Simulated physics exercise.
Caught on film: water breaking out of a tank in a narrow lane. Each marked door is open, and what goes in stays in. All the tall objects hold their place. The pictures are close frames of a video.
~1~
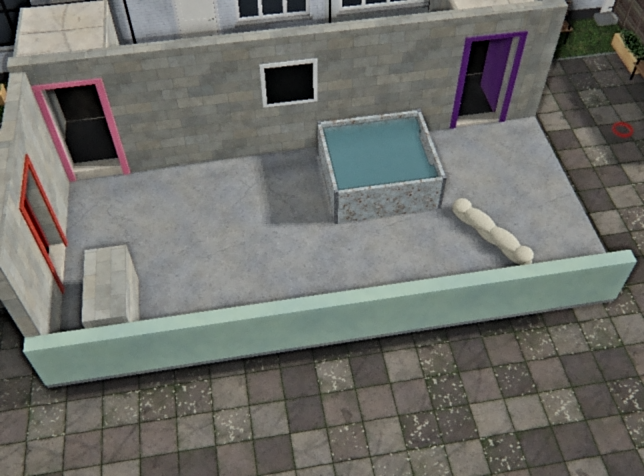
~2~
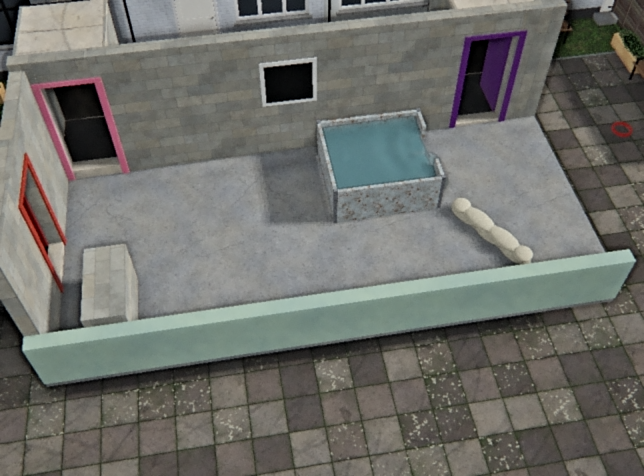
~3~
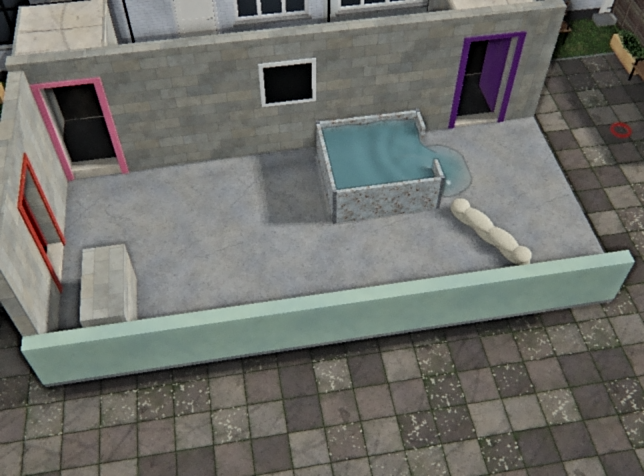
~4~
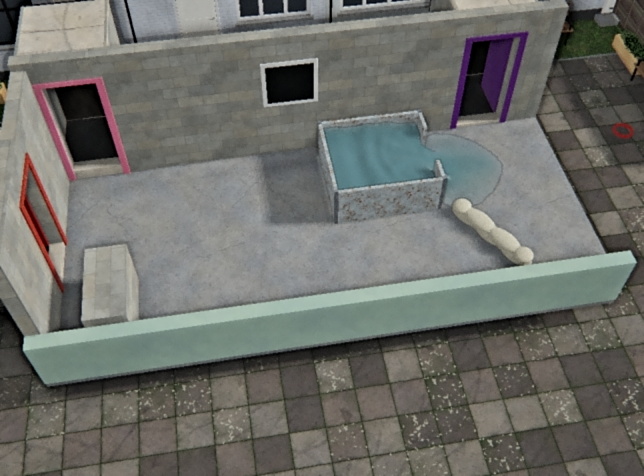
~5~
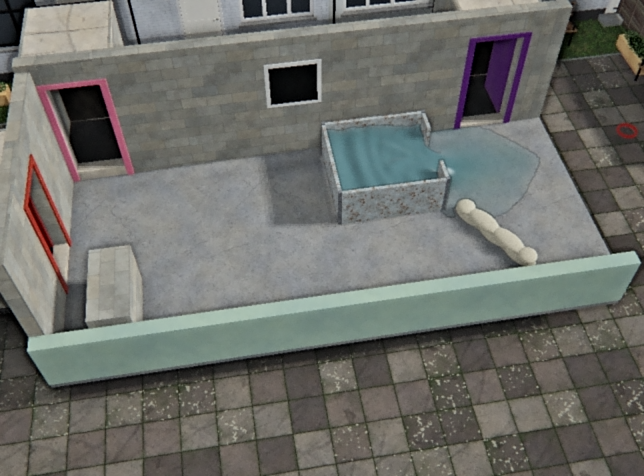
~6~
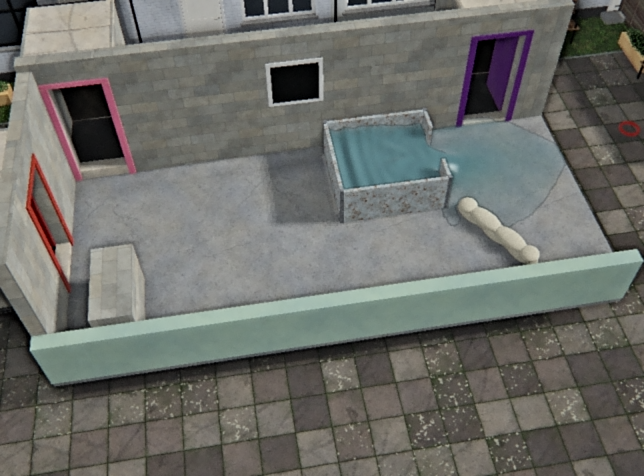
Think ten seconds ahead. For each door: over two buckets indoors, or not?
The red door stays under that; the purple door takes more than that; the pink door stays under that.
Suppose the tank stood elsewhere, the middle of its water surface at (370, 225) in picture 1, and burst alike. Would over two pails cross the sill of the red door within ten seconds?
One by one: The red door takes less.
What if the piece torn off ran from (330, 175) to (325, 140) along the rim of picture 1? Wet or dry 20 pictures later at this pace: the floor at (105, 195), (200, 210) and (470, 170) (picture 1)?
One after the other: Wet, covered, clear.
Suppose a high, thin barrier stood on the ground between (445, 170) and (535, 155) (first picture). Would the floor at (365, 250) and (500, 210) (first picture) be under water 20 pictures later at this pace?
In that order: Free of water, covered.
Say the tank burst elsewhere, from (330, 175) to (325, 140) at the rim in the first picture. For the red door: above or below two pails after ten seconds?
Then: The red door lets more in.
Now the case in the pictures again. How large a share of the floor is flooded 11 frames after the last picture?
About 25 per cent.
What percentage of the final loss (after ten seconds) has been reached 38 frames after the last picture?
About 85 per cent.
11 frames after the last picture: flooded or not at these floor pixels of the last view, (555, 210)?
At that place: Covered.
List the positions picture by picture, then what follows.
Still water in the water tank at (380, 153), in the first frame.
Water pours out at (425, 165) and has run to a hidden place, in the second frame.
The front is at (459, 157), out from the gap at (425, 166), in the third frame.
The front is at (493, 157), out from the gap at (426, 166), in the fourth frame.
The front is at (531, 155), out from the gap at (430, 167), in the fifth frame.
The front is at (555, 146), out from the gap at (432, 165), in the sixth frame.
A moment on, water covers 20 % of the floor; the red door not reached, the purple door under two buckets in, the pink door not reached.
Next, water covers 25 % of the floor; the red door not reached, the purple door over two buckets in, the pink door not reached.
Then, water covers 25 % of the floor; the red door not reached, the purple door over two buckets in, the pink door not reached.
Later, water covers 25 % of the floor; the red door not reached, the purple door far over two buckets in, the pink door not reached.
In the end, water covers 25 % of the floor; the red door not reached, the purple door far over two buckets in, the pink door not reached.
